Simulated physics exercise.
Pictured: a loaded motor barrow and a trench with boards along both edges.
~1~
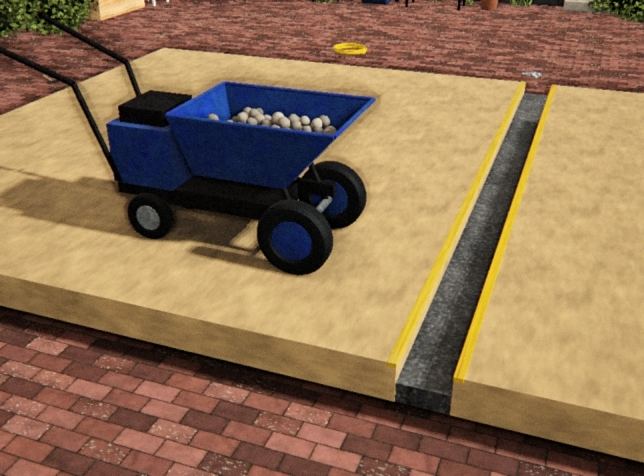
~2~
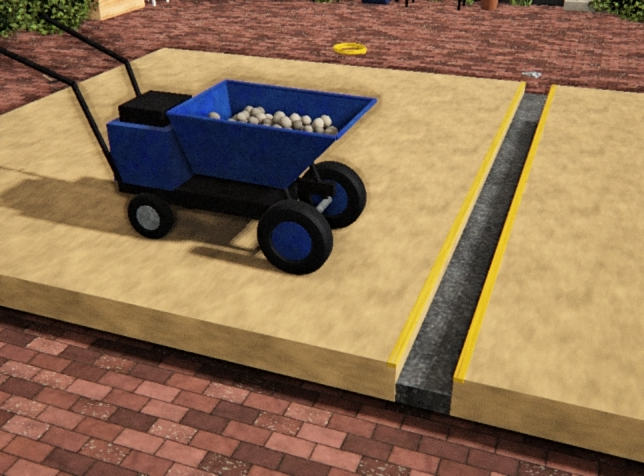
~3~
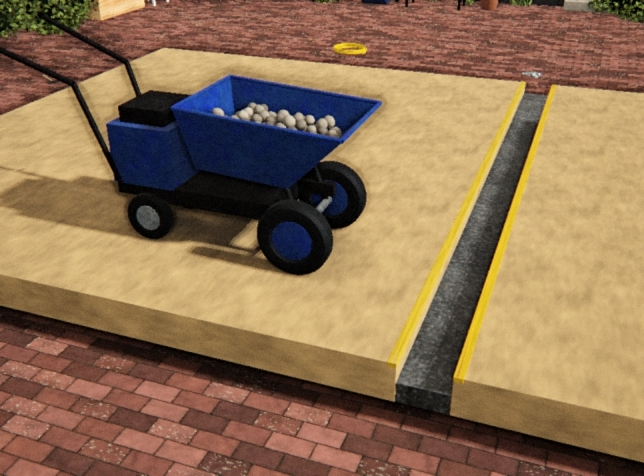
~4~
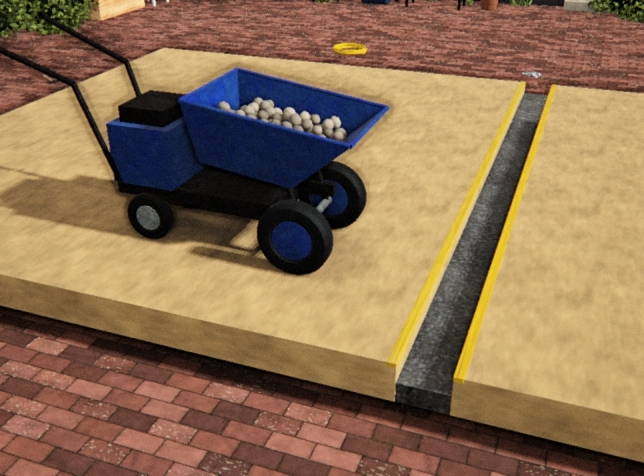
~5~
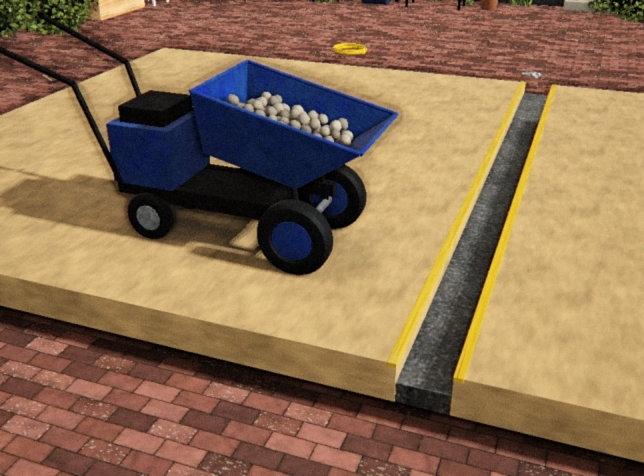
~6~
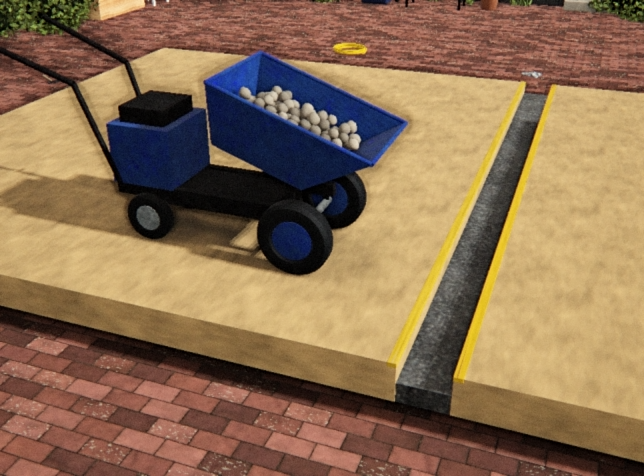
A blue motor barrow loaded with pebbles stood still on a sandy slab beside a narrow, yellow-edged trench, then its skip gradually tilted forward to the right, its back end rising.
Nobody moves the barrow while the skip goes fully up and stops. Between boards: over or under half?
Over half.
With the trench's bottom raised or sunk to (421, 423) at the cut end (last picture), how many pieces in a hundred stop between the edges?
Estimate: Approx. 100 in a hundred.
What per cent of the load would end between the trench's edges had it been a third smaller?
It would be around 70 per cent of the load.
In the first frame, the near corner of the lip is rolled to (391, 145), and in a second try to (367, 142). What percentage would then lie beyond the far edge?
You'd get 70 in a hundred the first time and 40 in a hundred the second.
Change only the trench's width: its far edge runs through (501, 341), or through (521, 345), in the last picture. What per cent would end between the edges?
80 %, give or take, and then 90 %.
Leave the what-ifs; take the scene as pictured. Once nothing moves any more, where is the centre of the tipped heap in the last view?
Near (460, 277).
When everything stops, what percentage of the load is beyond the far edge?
I'd say near 10 per cent, give or take.
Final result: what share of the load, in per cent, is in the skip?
Some 15 in a hundred.
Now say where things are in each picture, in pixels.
The first frame shows lip of the skip (334, 137), level; top of the load (260, 131), river pebbles; first edge of the trench (411, 322); far edge (473, 335), the trench under half as wide as the skip, and shallow for its width.
The second frame shows lip of the skip (336, 138), level; top of the load (261, 130).
The third frame shows lip of the skip (342, 142), tipped barely; top of the load (256, 120).
The fourth frame shows lip of the skip (350, 147), tipped a little; top of the load (250, 124).
The fifth frame shows lip of the skip (360, 155), tipped a little; top of the load (258, 119).
The sixth frame shows lip of the skip (371, 165), tipped clearly; top of the load (258, 105); first edge of the trench (411, 322); far edge (473, 335).
Just after the last frame, skip tipped steeply; every one in the skip.
A moment on, skip tipped right over; the larger part in the skip; just a few short of the trench; about a tenth in or heaped over the trench; just a few falling.
Further on, skip tipped right over; roughly a quarter in the skip; about a tenth short of the trench; roughly two thirds in or heaped over the trench; about a tenth beyond it.
When it is over, skip tipped right over; about a tenth in the skip; about a tenth short of the trench; roughly two thirds in or heaped over the trench; about a tenth beyond it.
